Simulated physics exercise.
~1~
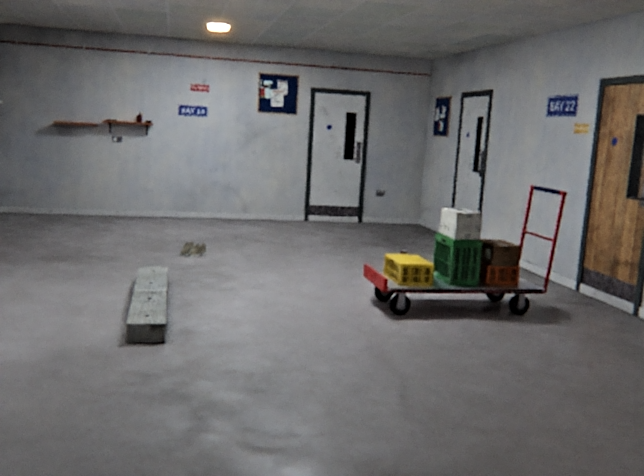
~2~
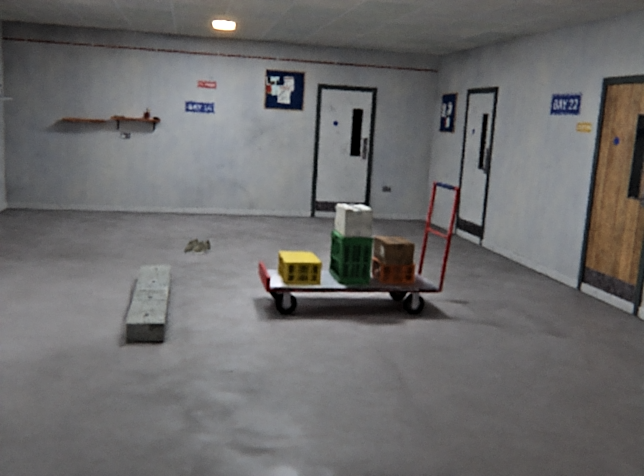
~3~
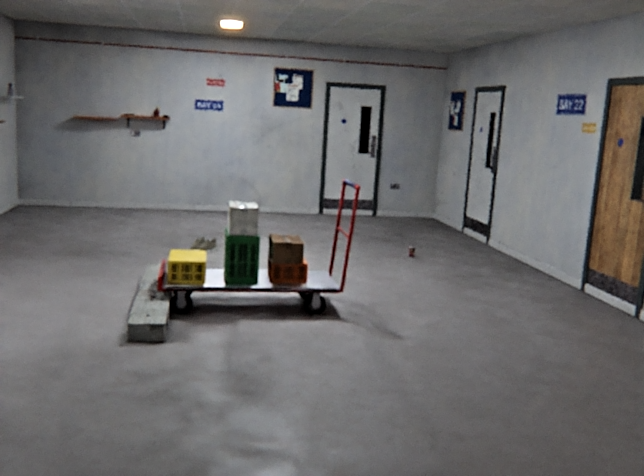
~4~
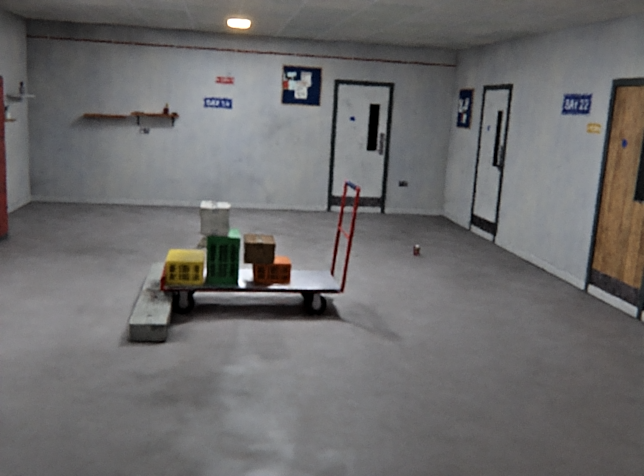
Platform trolley carrying loose crates and boxes rolling left, stopping at a low kerb, the load sliding forward but all staying aboard.
